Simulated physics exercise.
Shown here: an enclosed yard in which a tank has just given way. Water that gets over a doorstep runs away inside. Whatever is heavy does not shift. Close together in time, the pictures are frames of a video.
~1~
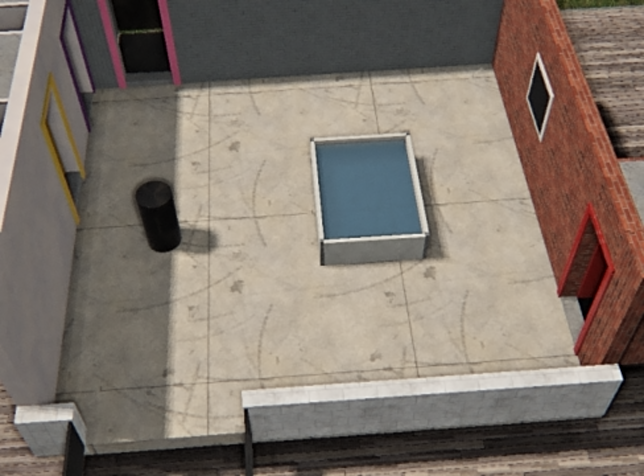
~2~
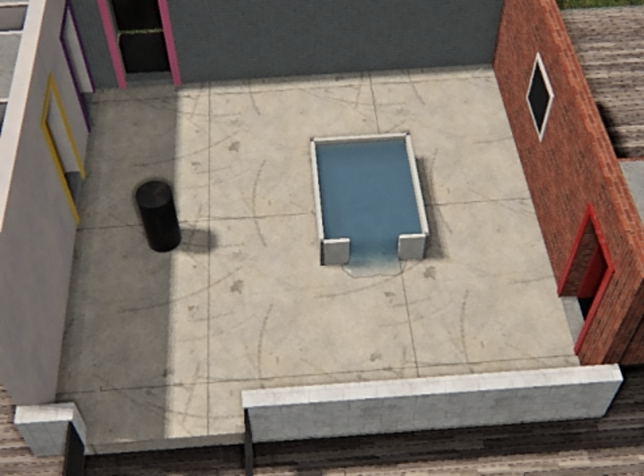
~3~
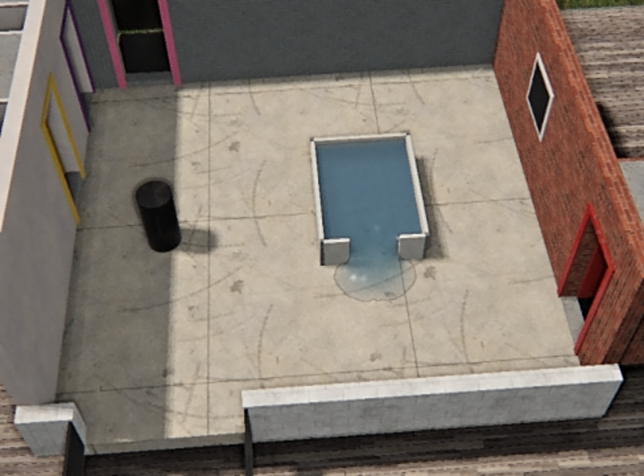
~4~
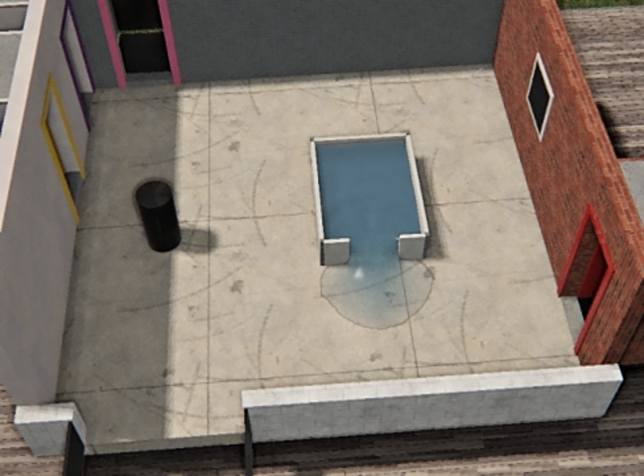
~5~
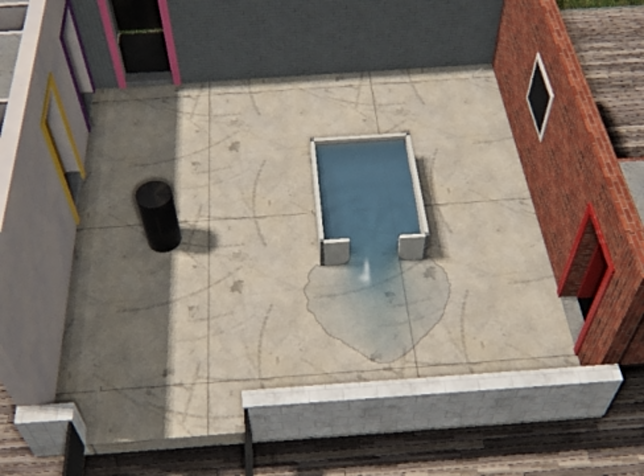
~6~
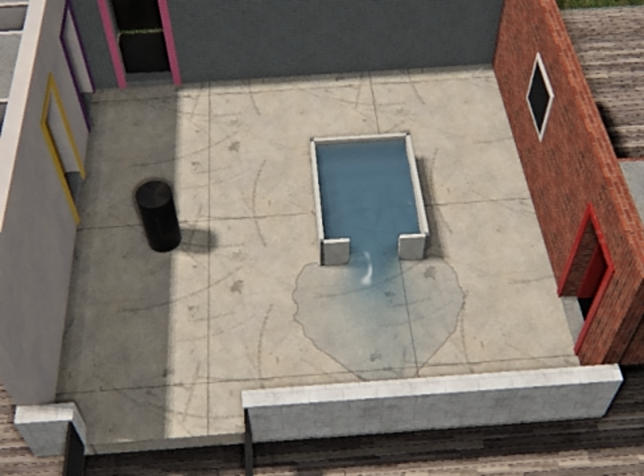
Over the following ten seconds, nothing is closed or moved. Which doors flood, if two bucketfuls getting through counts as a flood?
The purple door does not flood; the yellow door does not flood; the red door floods; the pink door does not flood.
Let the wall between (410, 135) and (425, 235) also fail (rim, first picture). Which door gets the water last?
The yellow door.
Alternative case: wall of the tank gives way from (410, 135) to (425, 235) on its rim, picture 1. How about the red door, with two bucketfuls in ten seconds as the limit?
Well, the red door crosses the line this time.
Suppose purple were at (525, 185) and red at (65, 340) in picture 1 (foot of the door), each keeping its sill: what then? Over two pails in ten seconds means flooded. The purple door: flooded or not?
Note: Purple one comes out below.
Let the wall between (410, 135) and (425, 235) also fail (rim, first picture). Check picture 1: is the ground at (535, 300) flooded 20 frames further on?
Answer: Under water.
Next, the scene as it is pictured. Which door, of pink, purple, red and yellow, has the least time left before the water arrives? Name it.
Looks like the red-painted one gets there first.
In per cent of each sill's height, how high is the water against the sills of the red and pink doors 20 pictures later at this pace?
280 and 0 %, in that order.
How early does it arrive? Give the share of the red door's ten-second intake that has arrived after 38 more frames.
That share would be near 65 %.
A moment on, water covers 15 % of the floor; the purple door not reached, the yellow door not reached, the red door not reached, the pink door not reached.
Next, water covers 20 % of the floor; the purple door not reached, the yellow door not reached, the red door not reached, the pink door not reached.
Then, water covers 25 % of the floor; the purple door not reached, the yellow door not reached, the red door under two buckets in, the pink door not reached.
Later, water covers 45 % of the floor; the purple door not reached, the yellow door wet at the sill, nothing in, the red door over two buckets in, the pink door not reached.
In the end, water covers 65 % of the floor; the purple door wet at the sill, nothing in, the yellow door wet at the sill, nothing in, the red door over two buckets in, the pink door wet at the sill, nothing in.
